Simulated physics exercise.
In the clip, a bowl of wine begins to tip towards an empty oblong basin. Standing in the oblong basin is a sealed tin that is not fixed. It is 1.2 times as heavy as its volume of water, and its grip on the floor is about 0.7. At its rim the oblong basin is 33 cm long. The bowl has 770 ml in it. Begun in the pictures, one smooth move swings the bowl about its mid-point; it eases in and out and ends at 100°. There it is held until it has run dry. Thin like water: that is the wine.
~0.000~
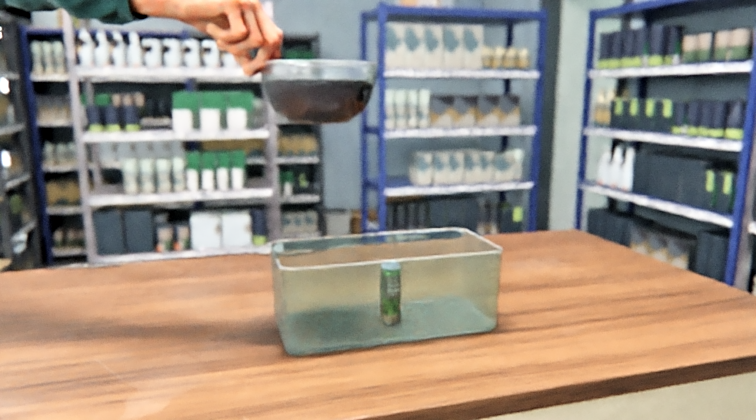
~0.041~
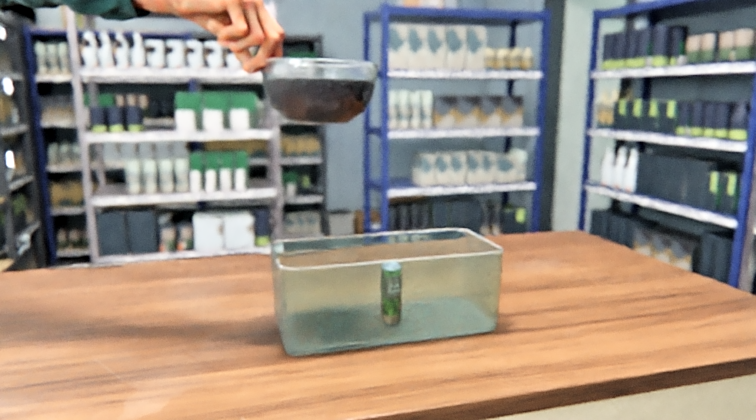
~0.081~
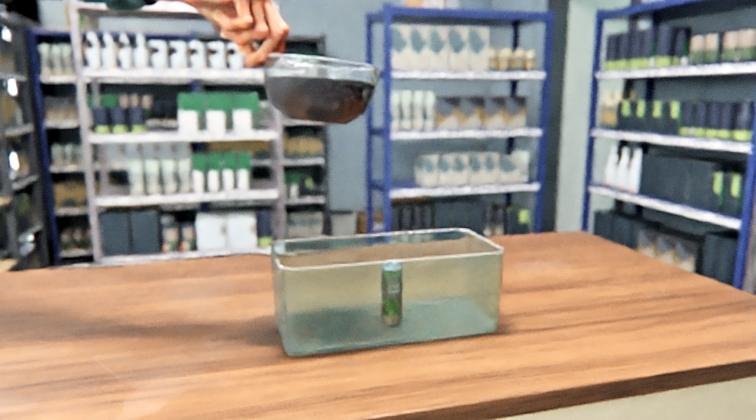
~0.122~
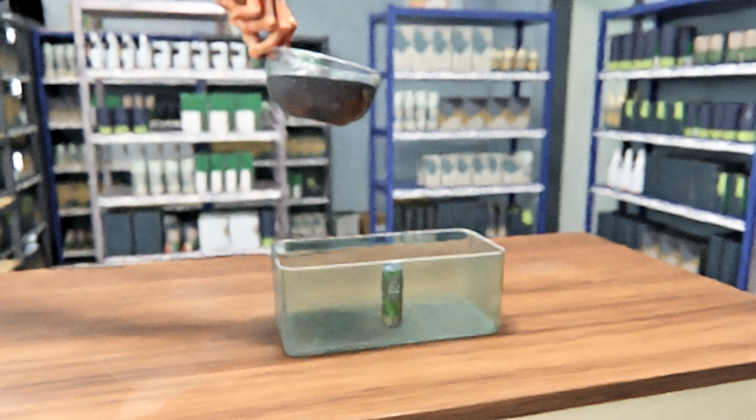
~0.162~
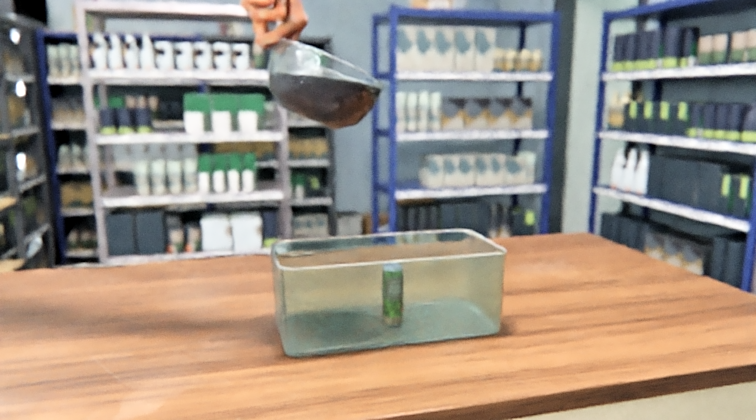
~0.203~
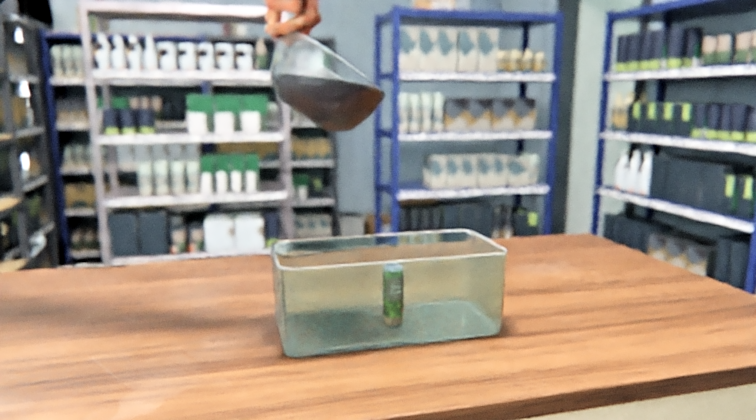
A hand tilts a bowl of dark liquid rightward above a clear oblong basin.
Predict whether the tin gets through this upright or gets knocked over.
It ends up tipped.
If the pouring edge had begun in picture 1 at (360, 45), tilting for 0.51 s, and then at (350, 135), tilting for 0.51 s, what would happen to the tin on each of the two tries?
The tin stays vertical the first time and overturns the second time.
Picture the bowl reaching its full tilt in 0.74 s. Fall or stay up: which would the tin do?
Result: Tin upright.
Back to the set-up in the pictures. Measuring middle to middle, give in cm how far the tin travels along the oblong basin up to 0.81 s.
Around 6 cm.
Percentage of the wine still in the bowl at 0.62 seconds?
2 in a hundred, give or take.
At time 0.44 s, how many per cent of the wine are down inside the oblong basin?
Fraction in basin: Approx. 8%.
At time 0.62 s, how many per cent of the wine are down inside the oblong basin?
Near 84 in a hundred.
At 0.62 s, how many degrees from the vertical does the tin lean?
Roughly 5°.
After 0.44 s the tilt is 96° and 20 per cent is still to pour; the tin stands where it began.
After 0.62 s the tilt is 100° and 2 per cent is still to pour; the tin stands 1 cm from where it began.
After 0.81 s the tilt is 100° and 0 per cent is still to pour; the tin lies on its side.
After 1.01 s the tilt is 100° and 0 per cent is still to pour; the tin lies on its side.
In the end the tin lies on its side.
